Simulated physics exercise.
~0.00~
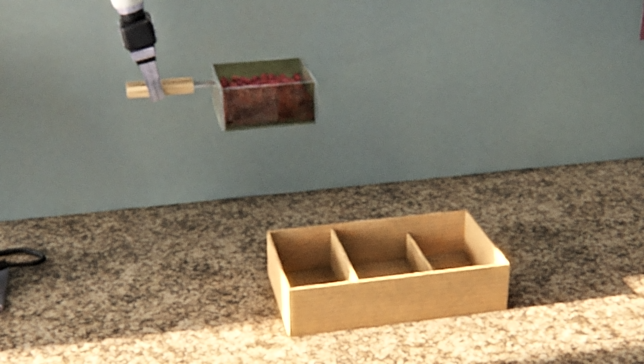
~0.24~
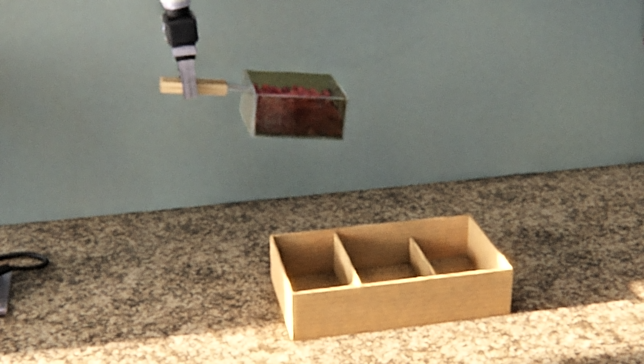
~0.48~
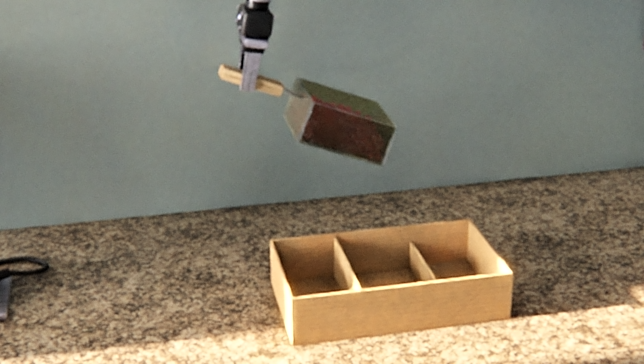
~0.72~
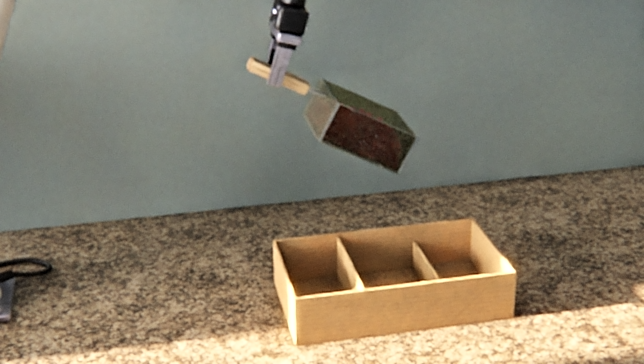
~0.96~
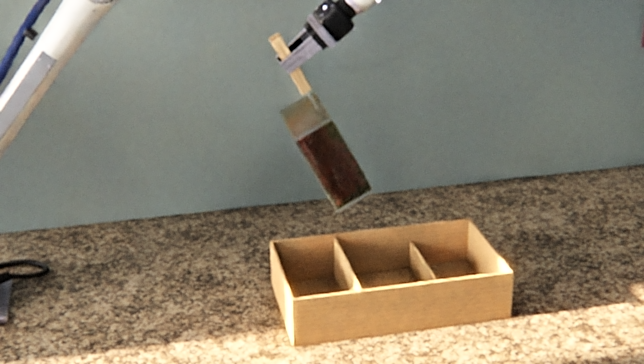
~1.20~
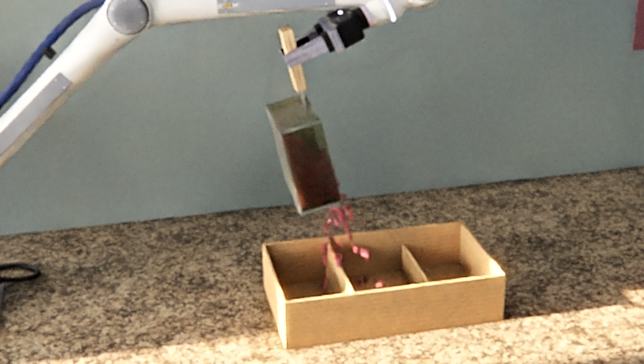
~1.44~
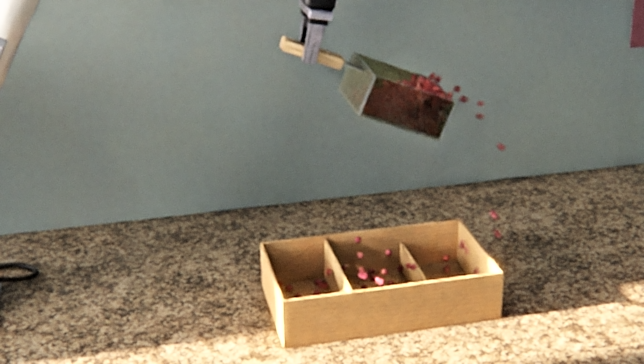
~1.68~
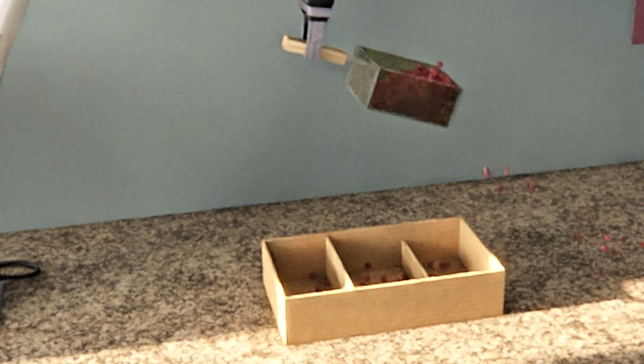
The clip opens on a robot gripper holding an open clear box of small red beads by its wooden handle, above and to the left of a cardboard tray with three compartments on a speckled tabletop. The arm carries the box right, tipping it forward over the tray. It tilts steeply, and some beads spill into the compartments. Then the arm swings the box up and to the right, levelling it partly while beads fly off its front end. At the end, most beads remain in the box, a few lie in the tray, and strays scatter beyond it.
